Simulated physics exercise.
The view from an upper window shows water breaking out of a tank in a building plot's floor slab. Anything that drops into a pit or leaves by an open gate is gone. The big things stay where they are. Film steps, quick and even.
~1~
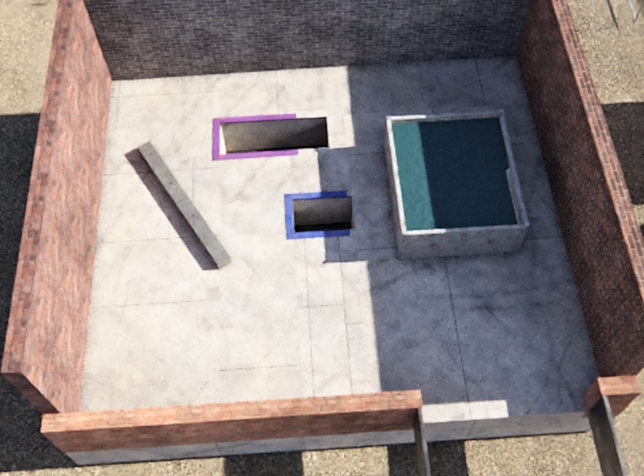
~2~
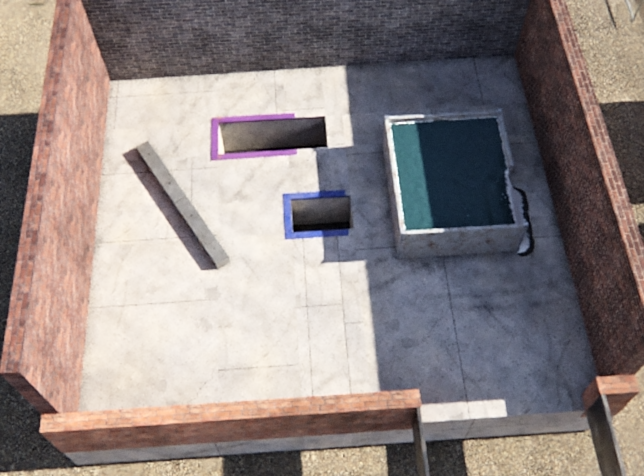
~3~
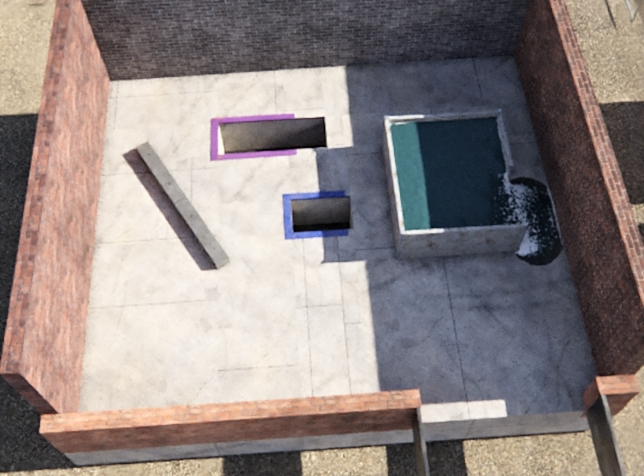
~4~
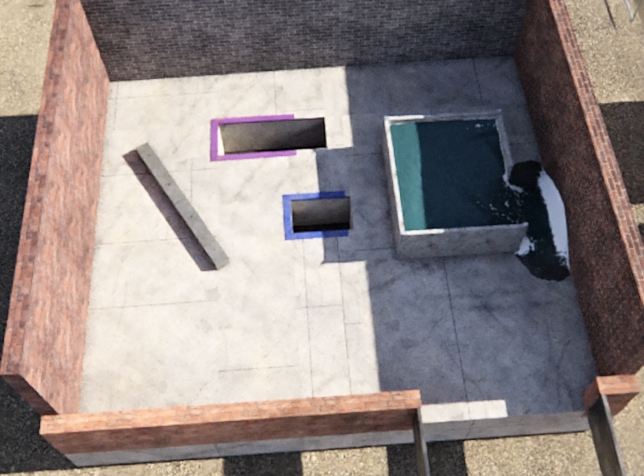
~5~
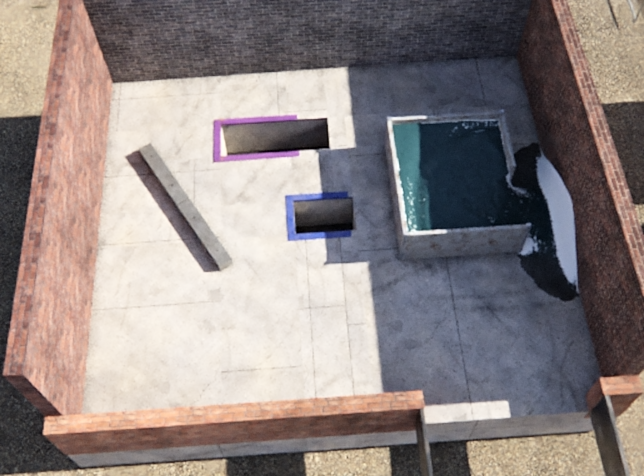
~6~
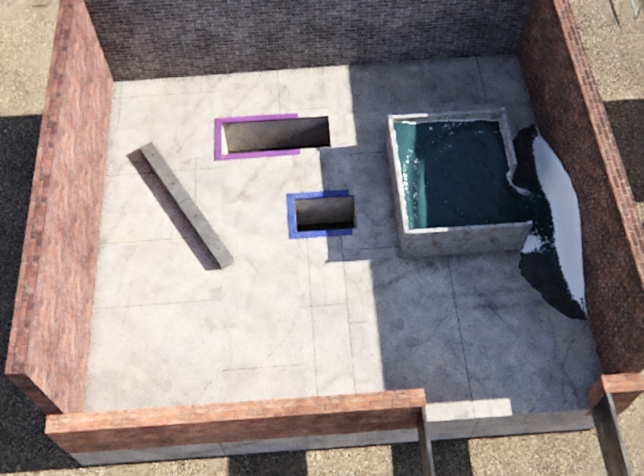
A walled concrete tank leaks dark water from its right side, spreading along the brick wall.
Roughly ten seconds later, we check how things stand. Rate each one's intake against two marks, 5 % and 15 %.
Ratings: Gate - above the 15 % mark; blue pit - below the 5 % mark; purple pit - between the two marks.
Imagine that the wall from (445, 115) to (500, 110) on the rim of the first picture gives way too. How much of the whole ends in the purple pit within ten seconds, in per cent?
The purple pit gets 25 per cent.
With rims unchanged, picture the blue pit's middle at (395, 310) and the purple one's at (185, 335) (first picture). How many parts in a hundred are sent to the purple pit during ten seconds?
Share for purple, in per cent: 0.
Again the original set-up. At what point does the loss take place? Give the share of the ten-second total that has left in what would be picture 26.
Near 35 in a hundred, I reckon.
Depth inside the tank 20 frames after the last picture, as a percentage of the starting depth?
Roughly 42 percent.
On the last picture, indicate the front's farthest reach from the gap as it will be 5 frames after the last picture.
Around (513, 56).
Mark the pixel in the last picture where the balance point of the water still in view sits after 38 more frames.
Centre of the water: Near (434, 177).
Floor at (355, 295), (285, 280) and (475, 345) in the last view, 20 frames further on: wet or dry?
First spared, then spared, then swamped.
A moment on, water covers 15 % of the floor; the gate 0 %, the blue pit 0 %, the purple pit 0 %.
Next, water covers 20 % of the floor; the gate 6 %, the blue pit 0 %, the purple pit 0 %.
Then, water covers 30 % of the floor; the gate 16 %, the blue pit 0 %, the purple pit 0 %.
Later, water covers 45 % of the floor; the gate 28 %, the blue pit 0 %, the purple pit 5 %.
In the end, water covers 55 % of the floor; the gate 37 %, the blue pit 1 %, the purple pit 10 %.
